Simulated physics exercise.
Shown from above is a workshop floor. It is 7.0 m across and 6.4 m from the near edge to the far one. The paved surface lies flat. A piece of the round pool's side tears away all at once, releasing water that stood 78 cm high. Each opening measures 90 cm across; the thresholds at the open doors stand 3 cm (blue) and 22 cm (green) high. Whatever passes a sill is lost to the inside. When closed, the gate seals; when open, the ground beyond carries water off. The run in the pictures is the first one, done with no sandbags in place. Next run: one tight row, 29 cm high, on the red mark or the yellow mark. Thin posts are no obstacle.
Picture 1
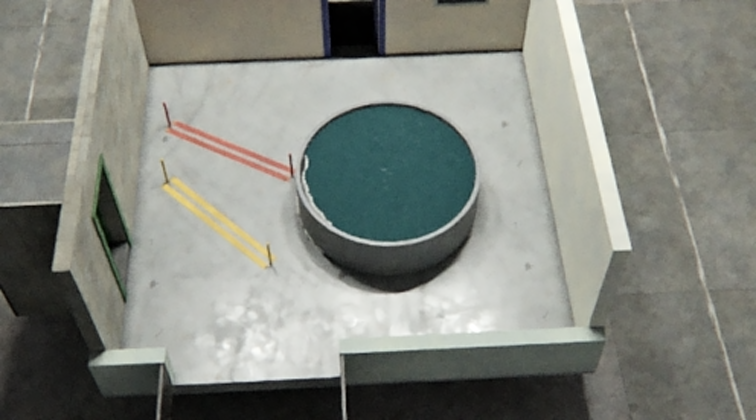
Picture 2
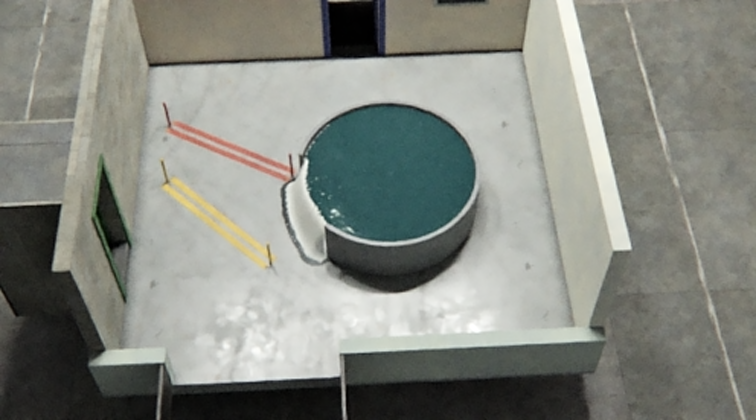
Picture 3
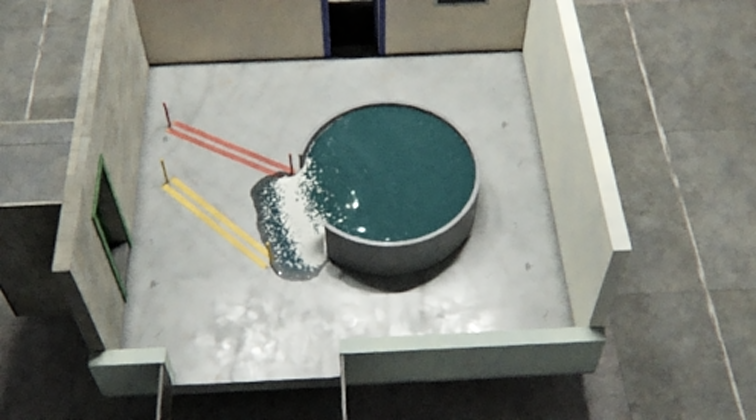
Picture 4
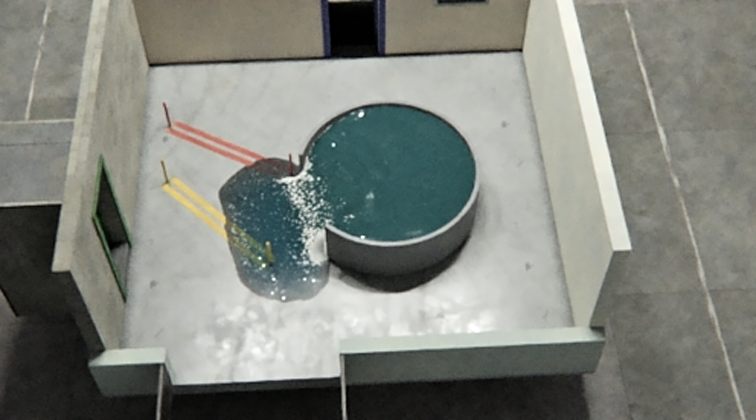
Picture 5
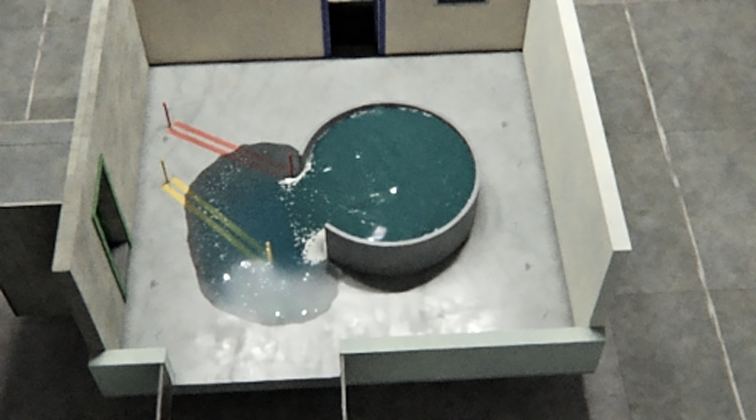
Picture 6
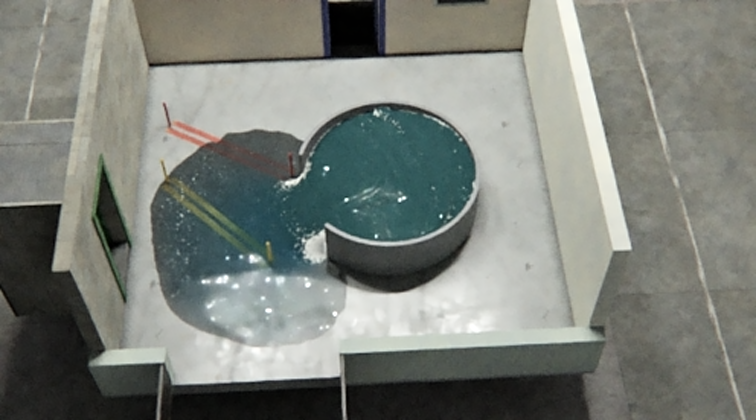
A round grey-walled pool of dark teal water stands on a pale paved floor inside a low-walled enclosure, seen from above by a still camera. Red and yellow stripes with thin posts lie to its left, near a green-framed opening, with a blue-framed doorway behind. The pool's left side breaks open, and water gushes out in white foam, then spreads leftward and forward across both striped lines in a widening, rounded dark sheet.
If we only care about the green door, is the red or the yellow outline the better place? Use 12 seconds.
The yellow one is better for that door.
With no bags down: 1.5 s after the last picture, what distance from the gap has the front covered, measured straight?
Straight-line distance: Near 4.6 m.
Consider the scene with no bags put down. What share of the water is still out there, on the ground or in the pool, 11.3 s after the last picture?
Share: About 64 %.
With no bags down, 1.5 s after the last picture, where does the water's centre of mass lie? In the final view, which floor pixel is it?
I'd say somewhere about (302, 219).
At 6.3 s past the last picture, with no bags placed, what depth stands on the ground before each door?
Blue 6 cm, green 16 cm.
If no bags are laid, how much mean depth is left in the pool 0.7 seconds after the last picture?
Mean depth: About 55 cm.
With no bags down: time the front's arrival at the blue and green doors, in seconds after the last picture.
Front arrival - blue: 3.0 seconds; green: 0.1 seconds.
Then, 0.7 s after the last picture water covers 35 % of the floor and is deepest (43 cm) near (118, 373) in the run without bags; in at the green door, 13 L with no bags, 18 L with the row on red, 0 L on yellow.
Then, 1.5 s after the last picture water covers 35 % of the floor and is deepest (52 cm) near (118, 373) in the run without bags; in at the green door, 83 L with no bags, 94 L with the row on red, 0 L on yellow.
Then, 2.8 s after the last picture water covers 45 % of the floor and is deepest (36 cm) near (119, 362) in the run without bags; in at the green door, 169 L with no bags, 188 L with the row on red, 0 L on yellow.
Then, 6.3 s after the last picture water covers 90 % of the floor and is deepest (20 cm) near (148, 81) in the run without bags; in at the green door, 192 L with no bags, 211 L with the row on red, 0 L on yellow.
Then, 11.3 s after the last picture water covers 100 % of the floor and is deepest (13 cm) near (568, 340) in the run without bags; in at the green door, 192 L with no bags, 212 L with the row on red, 0 L on yellow.
